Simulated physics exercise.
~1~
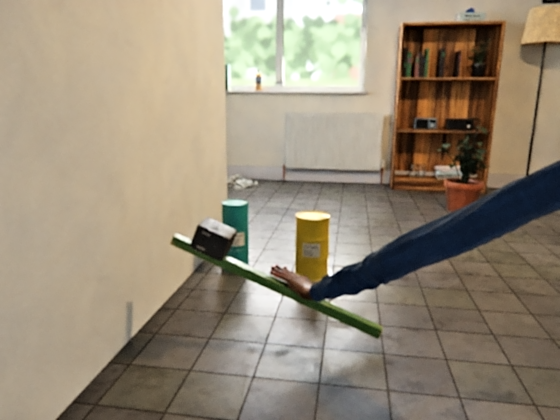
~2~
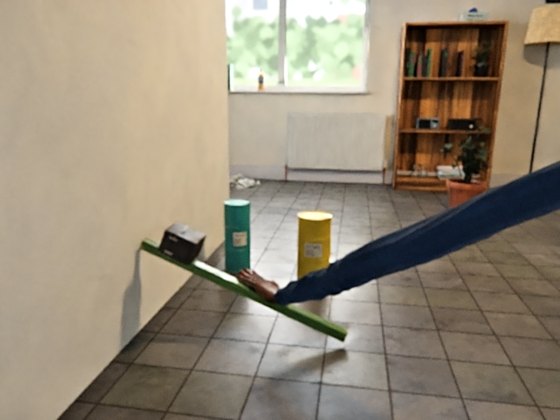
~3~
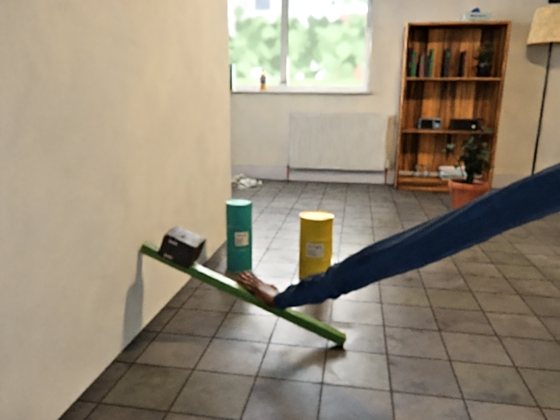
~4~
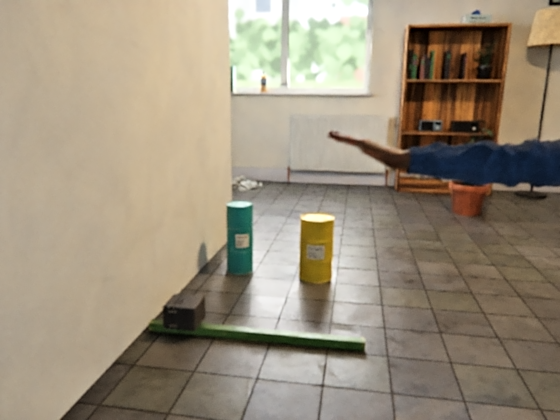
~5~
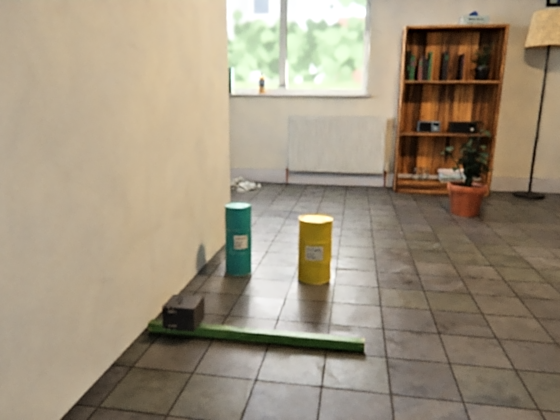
A green pole with a small black box on it was lowered at a slant toward the bare wall by a hand, and once the hand let go and drew back, it slid down and lay flat on the tiled floor, near the undisturbed turquoise and yellow canisters.
